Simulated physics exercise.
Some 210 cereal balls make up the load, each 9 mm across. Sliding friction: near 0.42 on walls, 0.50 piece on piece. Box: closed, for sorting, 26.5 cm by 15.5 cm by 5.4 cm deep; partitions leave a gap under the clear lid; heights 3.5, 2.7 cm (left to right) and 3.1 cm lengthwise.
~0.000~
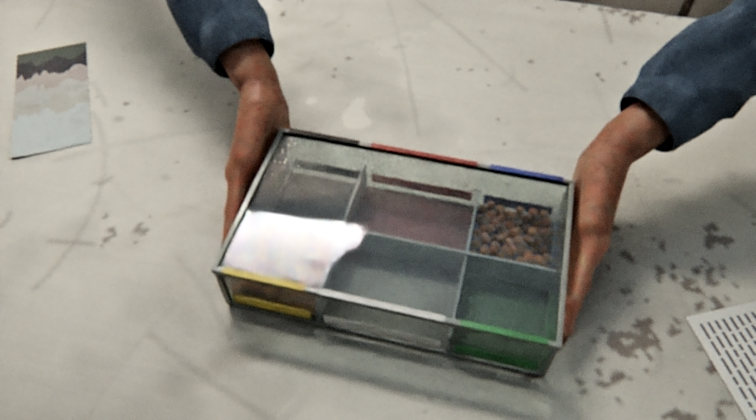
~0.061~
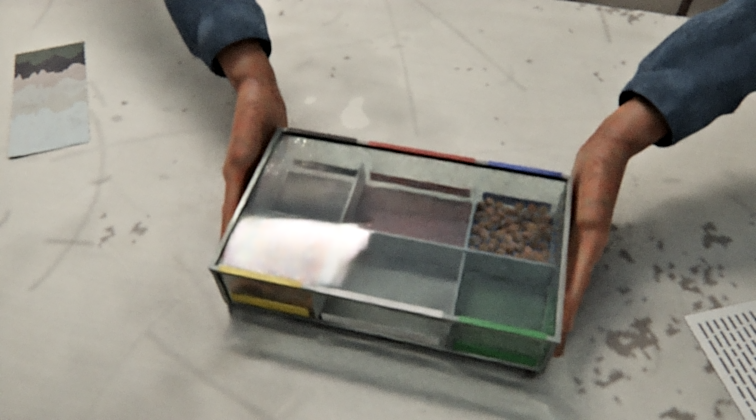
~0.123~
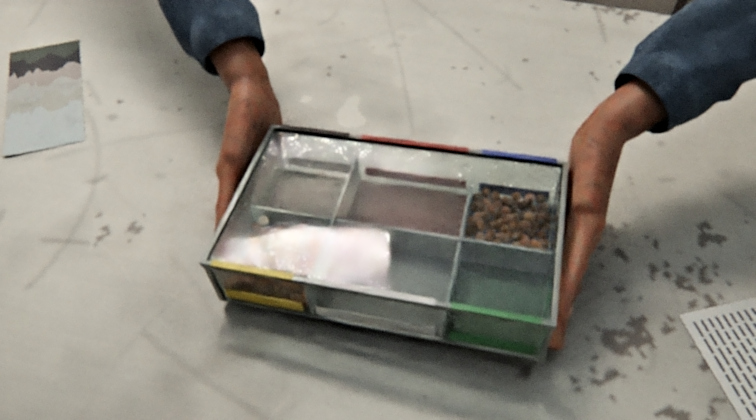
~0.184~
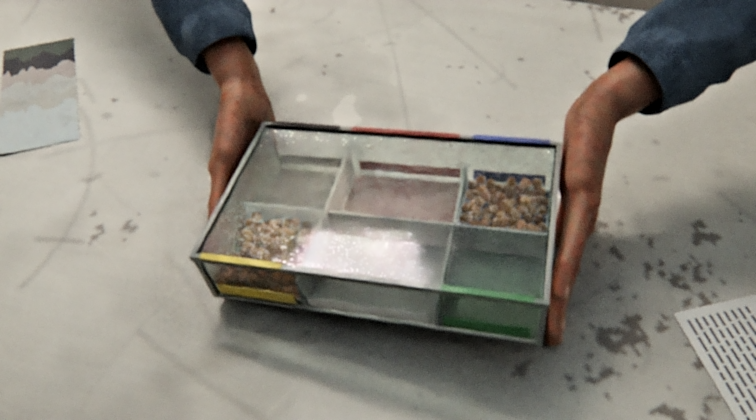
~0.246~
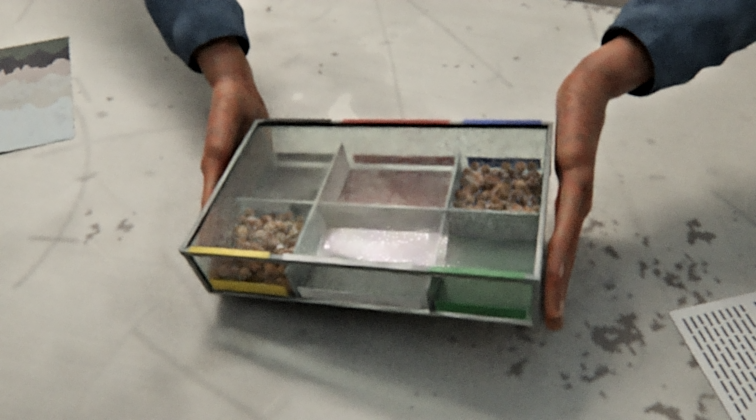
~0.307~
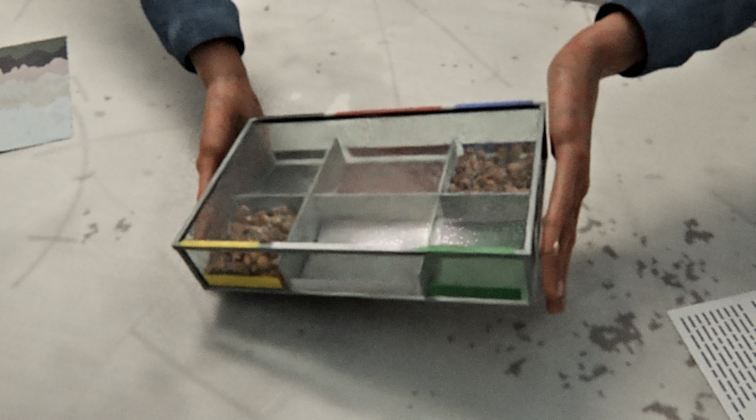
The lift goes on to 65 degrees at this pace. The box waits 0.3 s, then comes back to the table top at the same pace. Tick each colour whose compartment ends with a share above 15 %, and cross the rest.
Red: Cross. Blue: Tick. Green: Cross. Yellow: Tick. White: Cross. Black: Cross.
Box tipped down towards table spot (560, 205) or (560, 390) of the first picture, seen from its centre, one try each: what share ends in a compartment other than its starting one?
First try: Around 5 percent; second try: Around 5 percent.
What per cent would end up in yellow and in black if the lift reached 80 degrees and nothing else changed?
With that change it's yellow at 55 per cent and black at 10 per cent.
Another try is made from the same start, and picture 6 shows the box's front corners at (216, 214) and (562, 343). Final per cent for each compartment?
Final shares: Red 0%, blue 40%, green 0%, yellow 60%, white 0%, black 0%.
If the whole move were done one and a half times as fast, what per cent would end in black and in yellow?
In that case the black compartment would hold 0 per cent and the yellow one 60 per cent.
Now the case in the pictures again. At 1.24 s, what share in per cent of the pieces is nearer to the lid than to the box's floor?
Roughly 10 percent of the pieces.
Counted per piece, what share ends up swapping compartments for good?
Roughly 0 %.
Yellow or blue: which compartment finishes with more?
That would be the yellow compartment.
Then, at 1.24 s, tilt 65 degrees; blue 40 %, yellow 60 %.
Then, at 1.86 s, tilt 32 degrees; blue 40 %, yellow 60 %.
After 2.53 s, tilt 0 degrees; blue 40 %, yellow 60 %.
By 2.8 s all is still; red 0 %, blue 40 %, green 0 %, yellow 60 %, white 0 %, black 0 %.
